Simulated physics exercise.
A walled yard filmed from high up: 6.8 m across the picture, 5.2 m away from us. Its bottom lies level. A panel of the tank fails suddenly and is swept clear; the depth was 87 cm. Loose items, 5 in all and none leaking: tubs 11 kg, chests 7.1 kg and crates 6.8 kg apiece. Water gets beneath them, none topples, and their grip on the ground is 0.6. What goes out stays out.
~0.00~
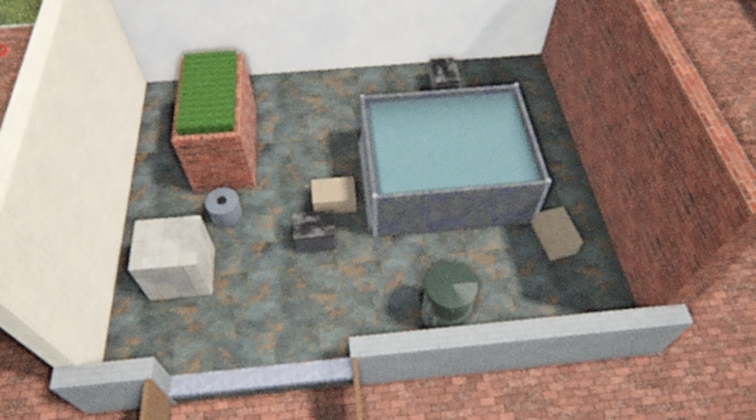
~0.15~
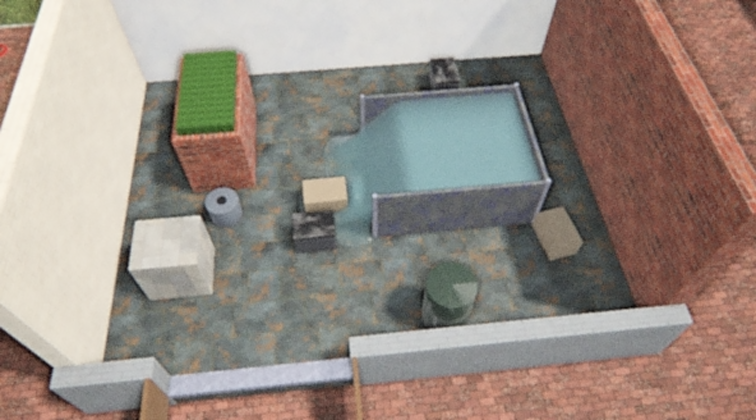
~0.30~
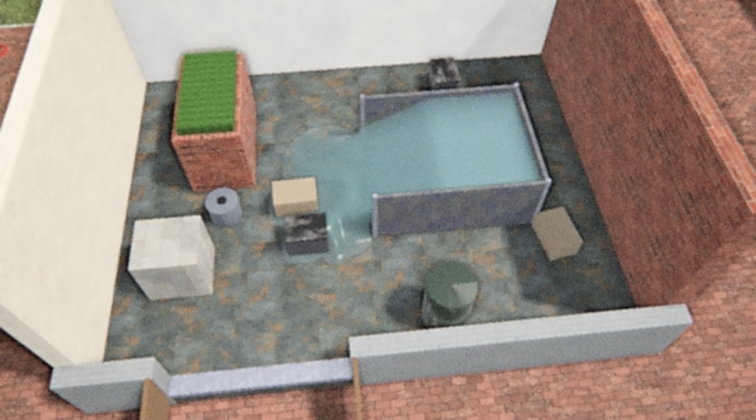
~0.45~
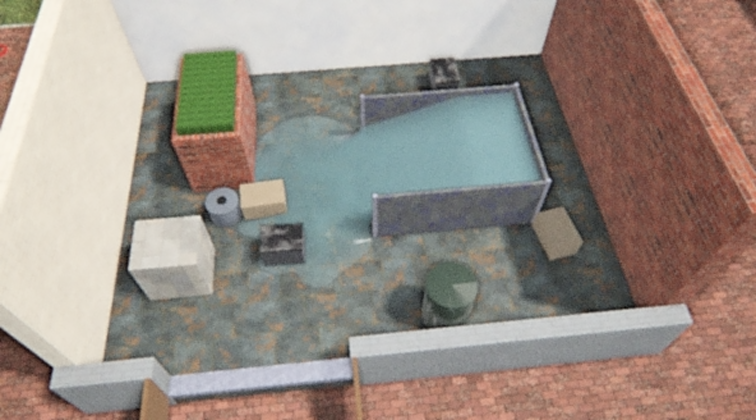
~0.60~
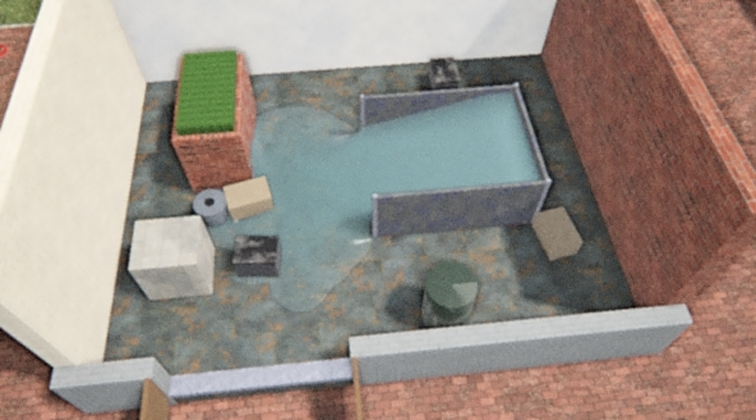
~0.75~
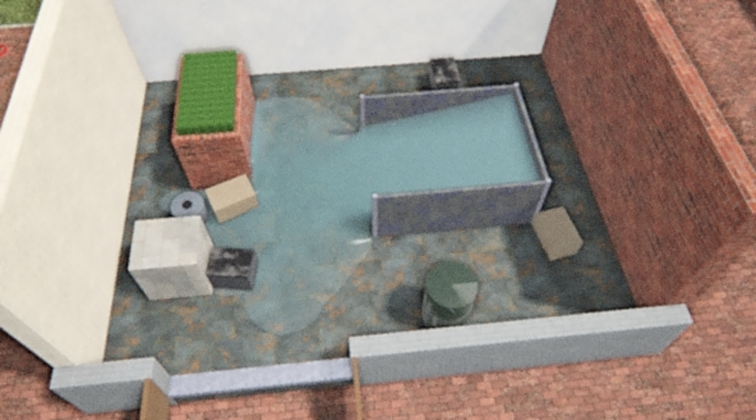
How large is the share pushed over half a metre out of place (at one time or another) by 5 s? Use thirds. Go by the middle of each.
Share: At least two thirds.
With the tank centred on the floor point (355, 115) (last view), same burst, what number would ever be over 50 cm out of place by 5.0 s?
Then 2.
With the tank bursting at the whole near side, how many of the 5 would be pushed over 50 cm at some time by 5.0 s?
In that case 2 of them.
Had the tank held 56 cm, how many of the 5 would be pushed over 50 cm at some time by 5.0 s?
Then 4.
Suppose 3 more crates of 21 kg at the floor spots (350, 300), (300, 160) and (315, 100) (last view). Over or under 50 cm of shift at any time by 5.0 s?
In turn: Under, more, past it.
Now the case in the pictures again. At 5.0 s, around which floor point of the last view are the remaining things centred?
Near (362, 139).
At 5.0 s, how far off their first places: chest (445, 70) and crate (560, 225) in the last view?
In turn: 200 cm, 0 cm.
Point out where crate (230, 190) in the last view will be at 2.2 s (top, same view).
Near (168, 137).
After 1.1 s 3 of 5 are over 50 cm from their spots; 3 afloat.
After 2.2 s 3 of 5 are over 50 cm from their spots; 1 afloat.
After 3.5 s 4 of 5 are over 50 cm from their spots; 2 afloat.
After 5.0 s 4 of 5 are over 50 cm from their spots, and 4 have been at some point; 3 afloat.
